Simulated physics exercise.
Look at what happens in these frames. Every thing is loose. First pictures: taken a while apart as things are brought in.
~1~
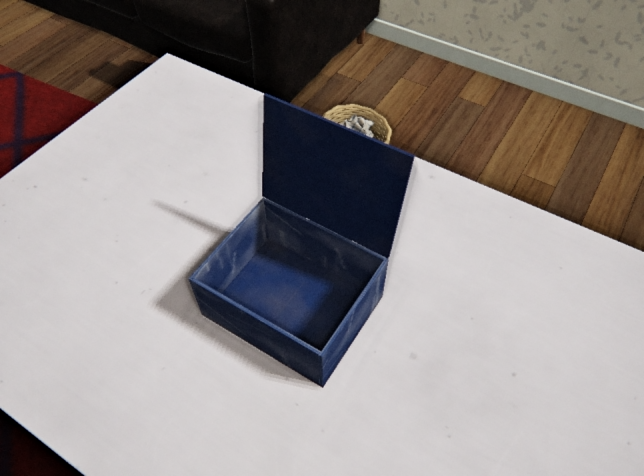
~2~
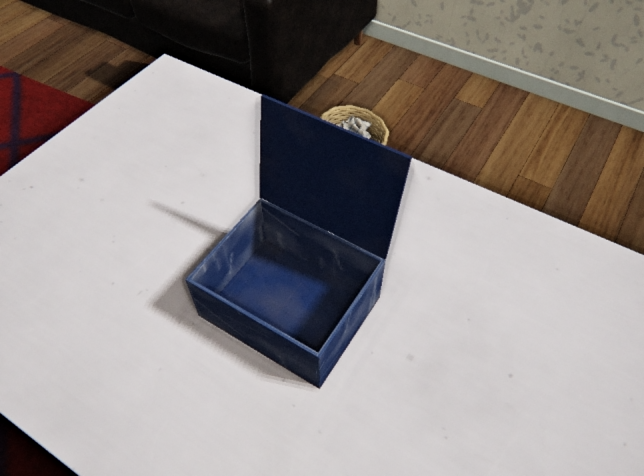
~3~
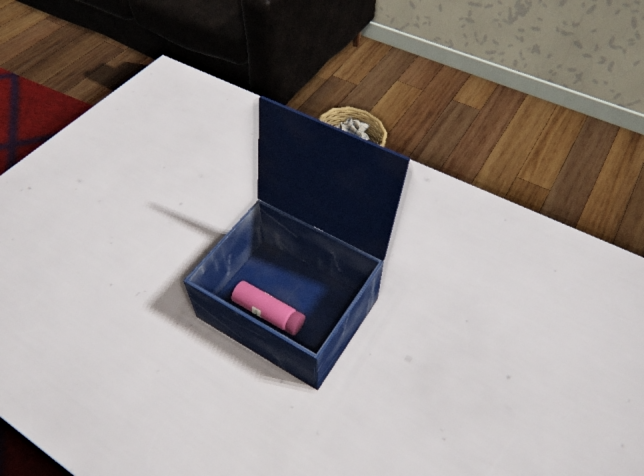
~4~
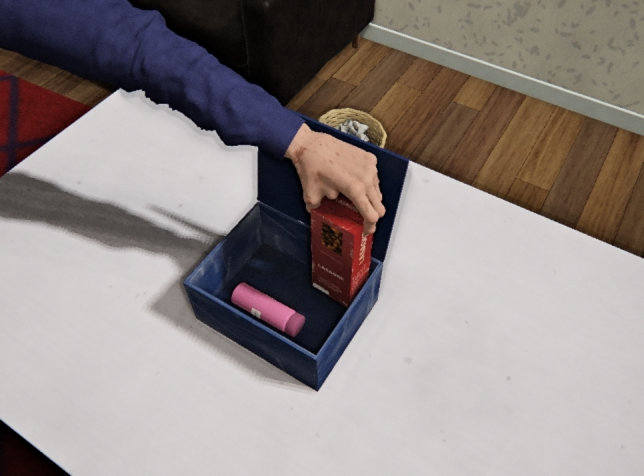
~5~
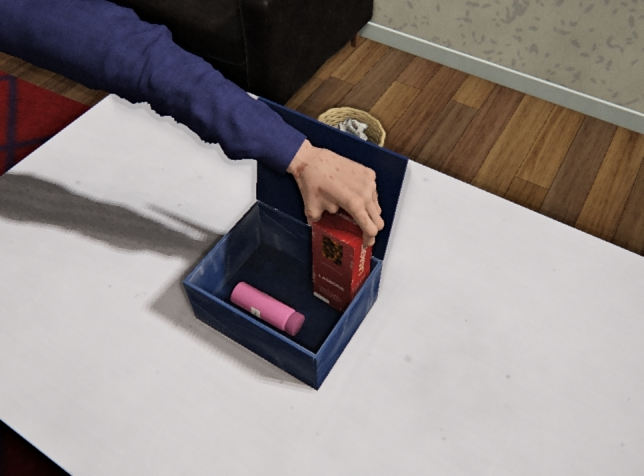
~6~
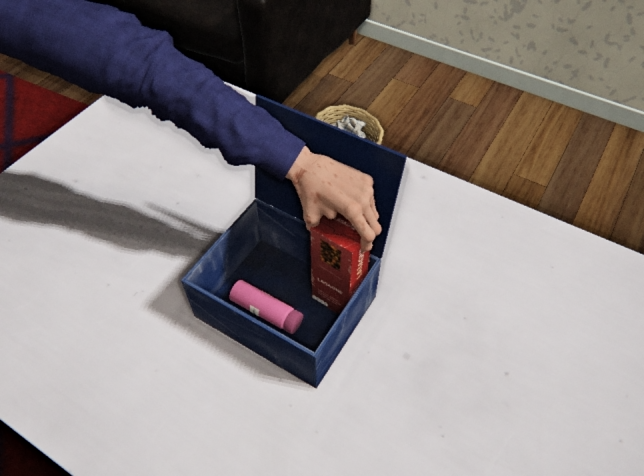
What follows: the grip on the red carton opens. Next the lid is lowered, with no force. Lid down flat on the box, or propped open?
The lid remains open.
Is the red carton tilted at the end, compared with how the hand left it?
Observation: It tilts over.
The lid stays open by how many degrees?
Roughly 20 degrees above the rim.
Then, 1.30 s after the last picture, lid 83° above the rim.
Then, 1.90 s after the last picture, lid 55° above the rim; red carton tipped 17° from how it was near (329, 278).
Then, 2.10 s after the last picture, lid 32° above the rim; red carton tipped 40° from how it was near (313, 299).
At rest, lid 19° above the rim; tipped over in the box, red carton; pink shaker in place. Seen from the same camera at the end, red carton near (305, 303).
